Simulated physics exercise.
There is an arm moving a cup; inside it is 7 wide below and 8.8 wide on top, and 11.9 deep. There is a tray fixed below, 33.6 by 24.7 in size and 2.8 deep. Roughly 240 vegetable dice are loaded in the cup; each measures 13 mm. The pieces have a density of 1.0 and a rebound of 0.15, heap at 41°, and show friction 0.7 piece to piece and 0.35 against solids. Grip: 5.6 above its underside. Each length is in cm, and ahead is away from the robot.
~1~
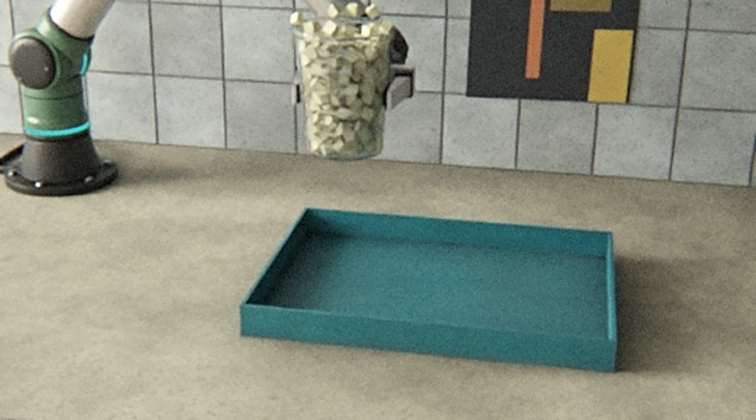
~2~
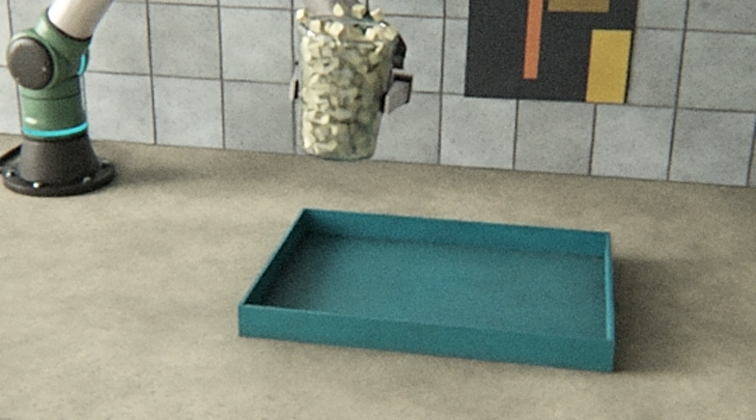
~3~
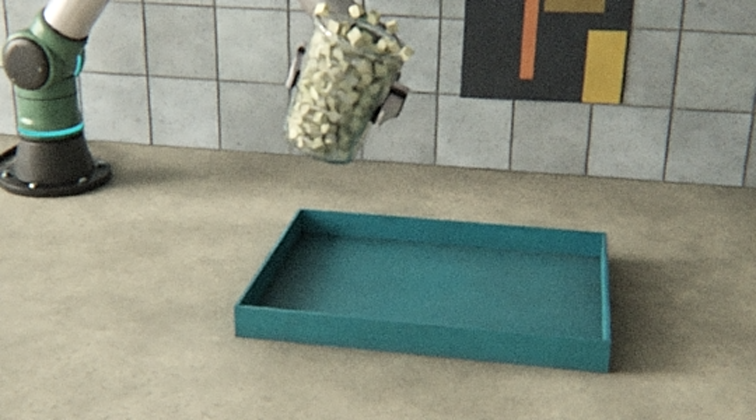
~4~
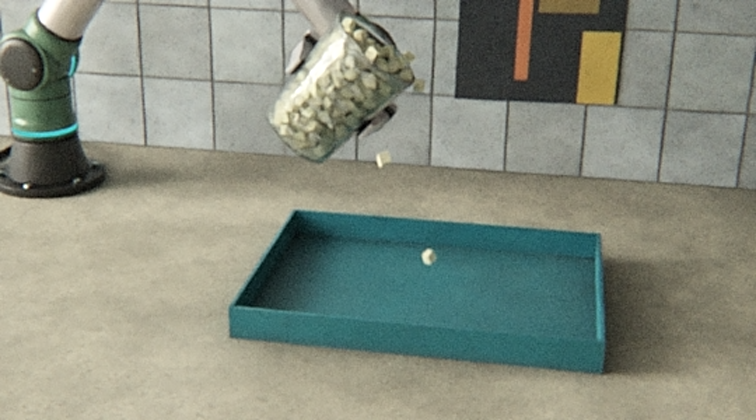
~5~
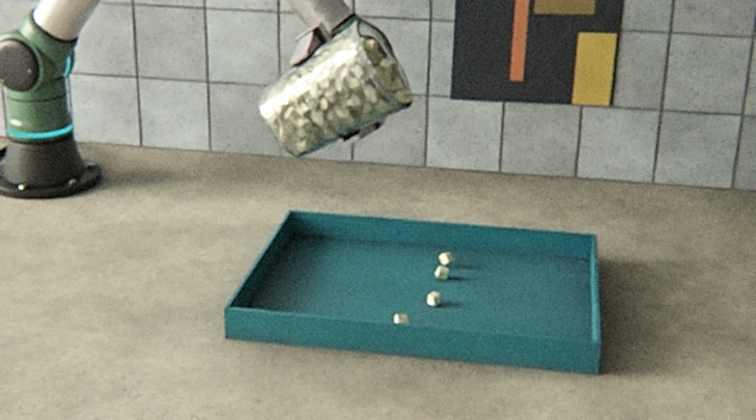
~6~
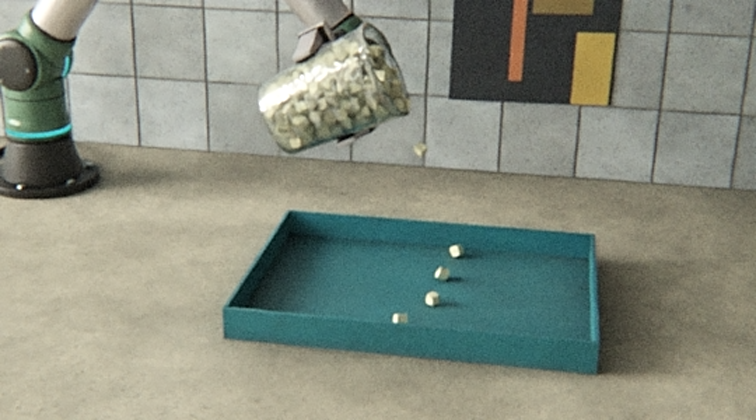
On a counter, a robot arm tilts a full clear cup rightward, dropping a few pale cubes into a teal tray.
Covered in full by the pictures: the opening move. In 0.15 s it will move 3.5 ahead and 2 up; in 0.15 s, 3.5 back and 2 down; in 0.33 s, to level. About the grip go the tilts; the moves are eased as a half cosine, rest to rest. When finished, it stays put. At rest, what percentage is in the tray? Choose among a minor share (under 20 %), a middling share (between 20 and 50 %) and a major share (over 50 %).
A minor share.
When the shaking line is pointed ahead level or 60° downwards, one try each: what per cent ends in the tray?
10 and 0 %.
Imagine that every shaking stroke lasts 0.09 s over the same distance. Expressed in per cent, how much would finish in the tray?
Estimate: Near 50 per cent.
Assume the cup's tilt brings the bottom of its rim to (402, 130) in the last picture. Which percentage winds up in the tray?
I'd put it at roughly 30 %.
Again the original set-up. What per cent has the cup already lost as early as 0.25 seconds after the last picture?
5 %.
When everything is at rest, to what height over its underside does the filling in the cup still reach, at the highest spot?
Roughly 12.0 cm.
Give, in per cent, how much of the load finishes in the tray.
About 15 %.
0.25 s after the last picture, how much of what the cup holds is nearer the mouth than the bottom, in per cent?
My estimate is near 60 per cent.
Then, 0.25 s after the last picture, tilted 62° forward, highest piece 26 above the table; 228 in the cup, 5 in the tray, 10 in flight or on a rim.
Then, 0.50 s after the last picture, tilted 20° forward, highest piece 26 above the table; 211 in the cup, 31 in the tray, 1 in flight or on a rim.
Then, 0.83 s after the last picture, level, highest piece 27 above the table; 211 in the cup, 32 in the tray.
Then, 1.88 s after the last picture, level, highest piece 27 above the table; 211 in the cup, 32 in the tray.
Final count, 211 in the cup, 32 in the tray. That is 13 % in the tray.
